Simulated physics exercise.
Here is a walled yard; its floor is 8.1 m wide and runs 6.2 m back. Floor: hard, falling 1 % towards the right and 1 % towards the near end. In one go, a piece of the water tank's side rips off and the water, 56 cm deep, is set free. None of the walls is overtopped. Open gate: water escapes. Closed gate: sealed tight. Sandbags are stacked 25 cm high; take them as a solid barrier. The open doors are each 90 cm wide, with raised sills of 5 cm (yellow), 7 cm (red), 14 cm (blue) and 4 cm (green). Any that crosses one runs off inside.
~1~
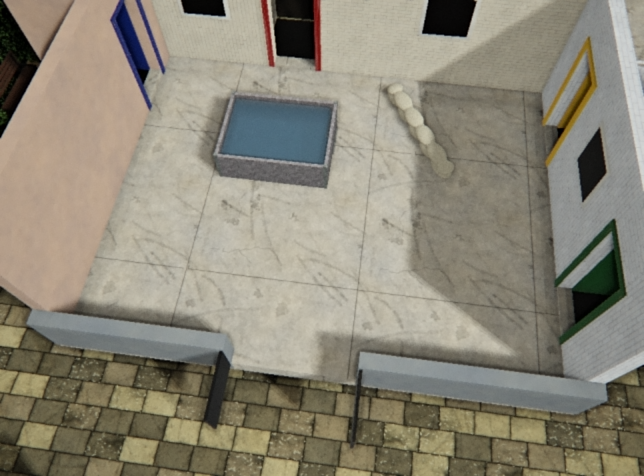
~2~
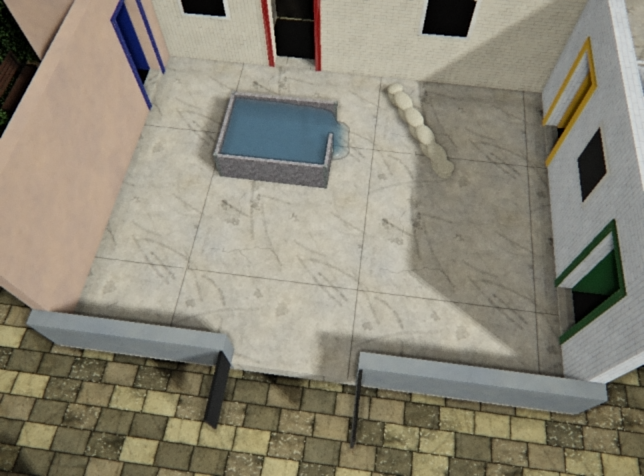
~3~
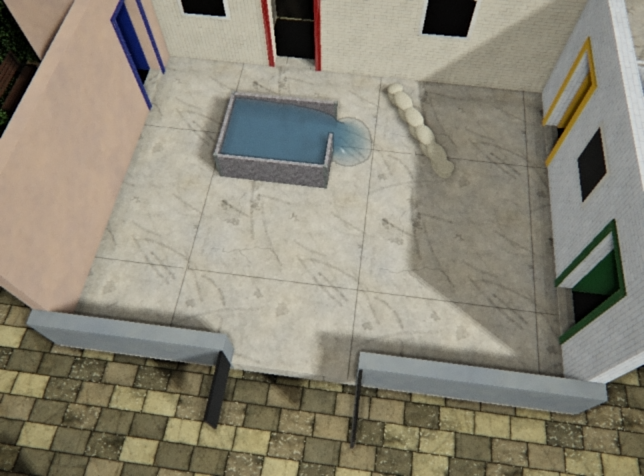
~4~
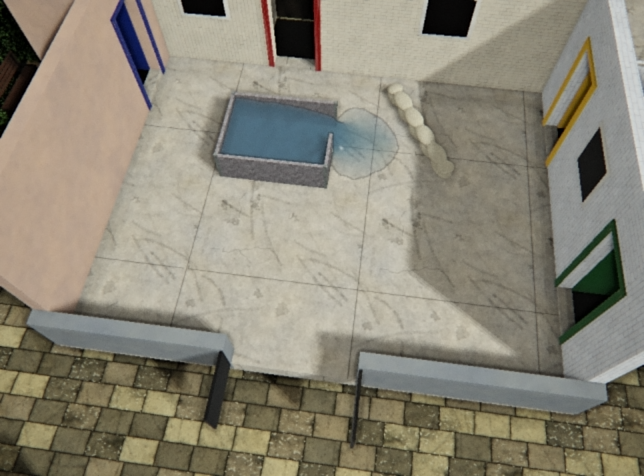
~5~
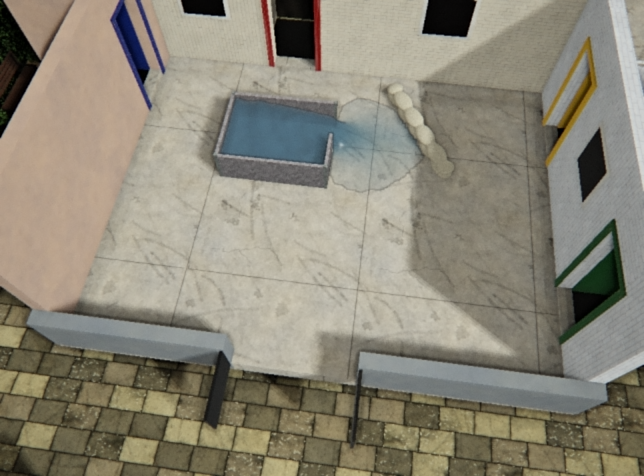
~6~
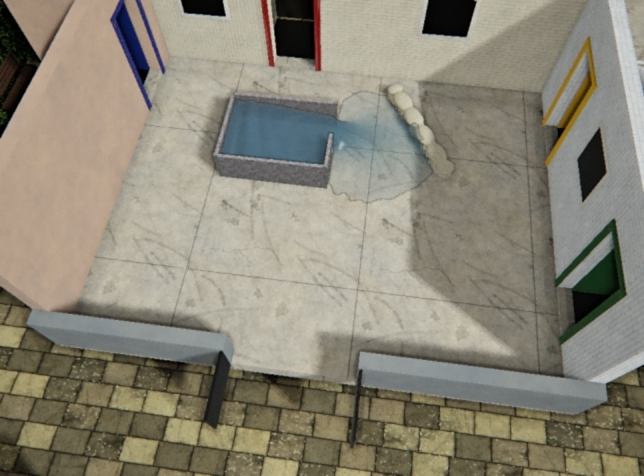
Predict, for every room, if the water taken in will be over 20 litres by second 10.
Prediction: For the yellow door, not over 20 litres; for the red door, not over 20 litres; for the blue door, not over 20 litres; for the green door, over 20 litres.
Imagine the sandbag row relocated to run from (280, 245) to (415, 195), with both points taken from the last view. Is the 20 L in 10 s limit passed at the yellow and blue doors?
So the yellow door comes out too high while the blue door comes out low enough.
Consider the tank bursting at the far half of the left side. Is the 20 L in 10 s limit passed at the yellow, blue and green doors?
Then: Yellow not over, blue above, green not over.
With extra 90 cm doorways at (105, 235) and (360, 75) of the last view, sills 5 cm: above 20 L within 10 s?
Well, the first one ends up on the low side, the second one on the high side.
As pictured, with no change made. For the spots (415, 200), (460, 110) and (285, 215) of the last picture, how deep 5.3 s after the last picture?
Taking the spots in order: 6 cm, 1 cm, 0 cm.
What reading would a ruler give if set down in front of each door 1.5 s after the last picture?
Yellow 0 cm, red 1 cm, blue 0 cm, green 0 cm.
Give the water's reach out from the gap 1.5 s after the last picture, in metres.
I'd say close to 4.8 m.
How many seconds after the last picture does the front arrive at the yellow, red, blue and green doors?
Arrival times: Yellow 4.0 seconds, red 1.6 seconds, blue 4.5 seconds, green 1.8 seconds.
Then, 0.7 s after the last picture water covers 10 % of the floor and is deepest (32 cm) near (403, 137); yellow door not reached, red door not reached, blue door not reached, green door not reached.
Then, 1.5 s after the last picture water covers 20 % of the floor and is deepest (28 cm) near (420, 153); yellow door not reached, red door not reached, blue door not reached, green door not reached.
Then, 2.8 s after the last picture water covers 40 % of the floor and is deepest (22 cm) near (557, 380); yellow door not reached, red door 3 cm at the sill, 0 L in, blue door not reached, green door 8 cm at the sill, 9 L in.
Then, 5.3 s after the last picture water covers 50 % of the floor and is deepest (12 cm) near (420, 153); yellow door 3 cm at the sill, 0 L in, red door 3 cm at the sill, 0 L in, blue door 5 cm at the sill, 0 L in, green door 10 cm at the sill, 38 L in.
Then, 9.3 s after the last picture water covers 65 % of the floor and is deepest (9 cm) near (499, 384); yellow door 4 cm at the sill, 0 L in, red door 1 cm at the sill, 0 L in, blue door 2 cm at the sill, 0 L in, green door 8 cm at the sill, 88 L in.
